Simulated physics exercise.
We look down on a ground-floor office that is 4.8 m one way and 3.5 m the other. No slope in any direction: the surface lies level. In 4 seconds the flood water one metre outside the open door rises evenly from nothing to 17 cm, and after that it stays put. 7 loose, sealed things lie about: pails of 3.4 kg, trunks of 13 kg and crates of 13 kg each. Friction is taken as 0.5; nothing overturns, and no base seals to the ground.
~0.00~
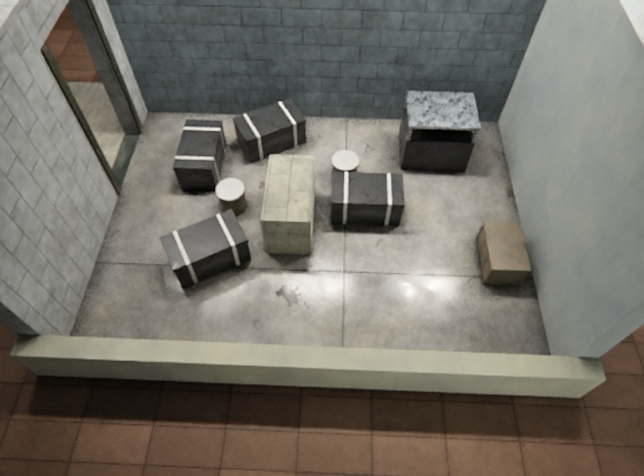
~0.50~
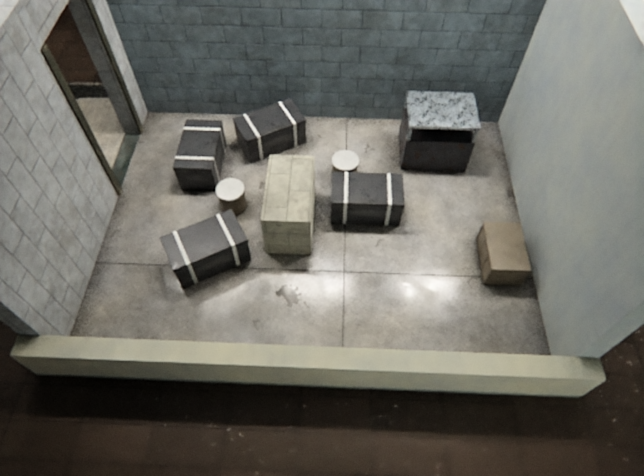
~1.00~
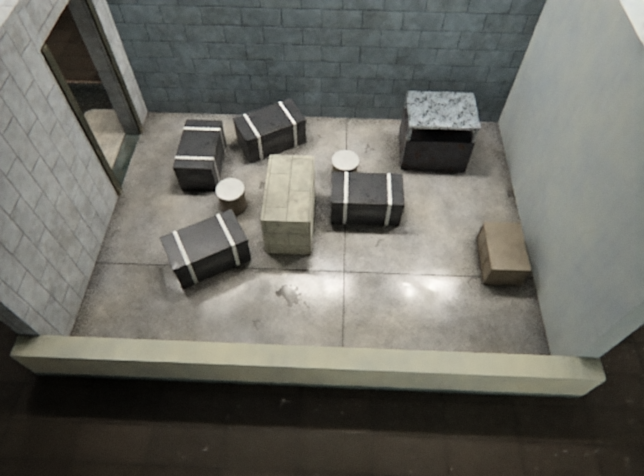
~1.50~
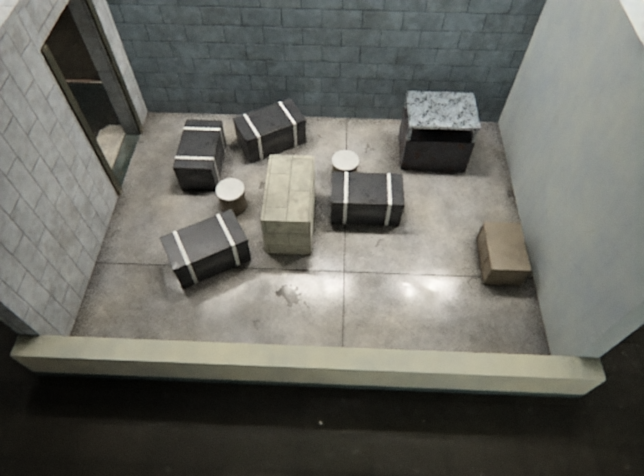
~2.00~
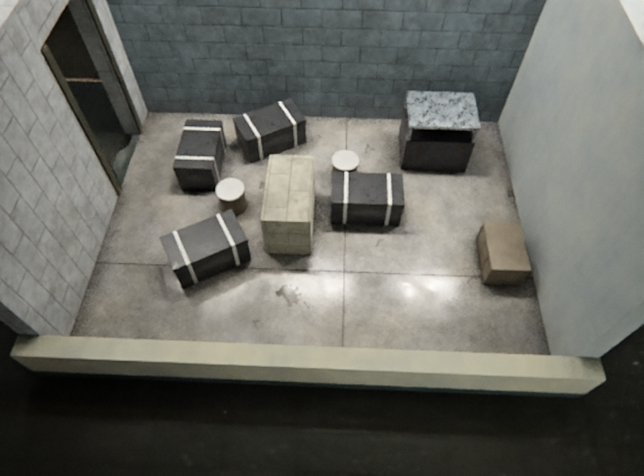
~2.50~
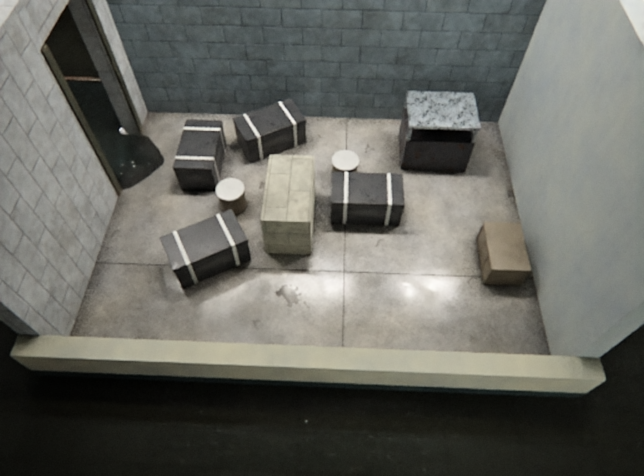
We see a walled room from above, with strapped dark trunks, crates and round pails standing still on a level floor, as the tiled ground outside turns dark and a small patch of dark water enters through the left doorway.
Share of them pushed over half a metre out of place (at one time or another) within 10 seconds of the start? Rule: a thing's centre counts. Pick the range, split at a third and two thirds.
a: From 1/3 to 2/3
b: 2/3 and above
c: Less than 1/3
(b) 2/3 and above.
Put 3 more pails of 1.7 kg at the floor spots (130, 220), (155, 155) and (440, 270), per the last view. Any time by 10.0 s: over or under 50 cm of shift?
One: Within it. Two: Beyond it. Three: Within it.
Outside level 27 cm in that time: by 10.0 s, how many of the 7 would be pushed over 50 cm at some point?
Then the count would be 7.
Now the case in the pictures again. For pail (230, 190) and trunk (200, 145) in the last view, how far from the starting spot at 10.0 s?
Respectively 120 and 140 cm.
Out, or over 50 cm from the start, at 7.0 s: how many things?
5.
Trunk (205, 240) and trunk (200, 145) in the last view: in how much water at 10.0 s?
I'd put it at 5 cm and 7 cm respectively.
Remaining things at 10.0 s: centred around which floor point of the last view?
I'd put it close to (336, 228) in the last view.
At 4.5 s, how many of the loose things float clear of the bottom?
Total: 0.
After 3.5 s 0 of 7 are over 50 cm from their spots; 0 afloat.
After 4.5 s 0 of 7 are over 50 cm from their spots; 0 afloat.
After 7.0 s 5 of 7 are over 50 cm from their spots; 4 afloat.
After 10.0 s 5 of 7 are over 50 cm from their spots, and 5 have been at some point; 3 afloat.
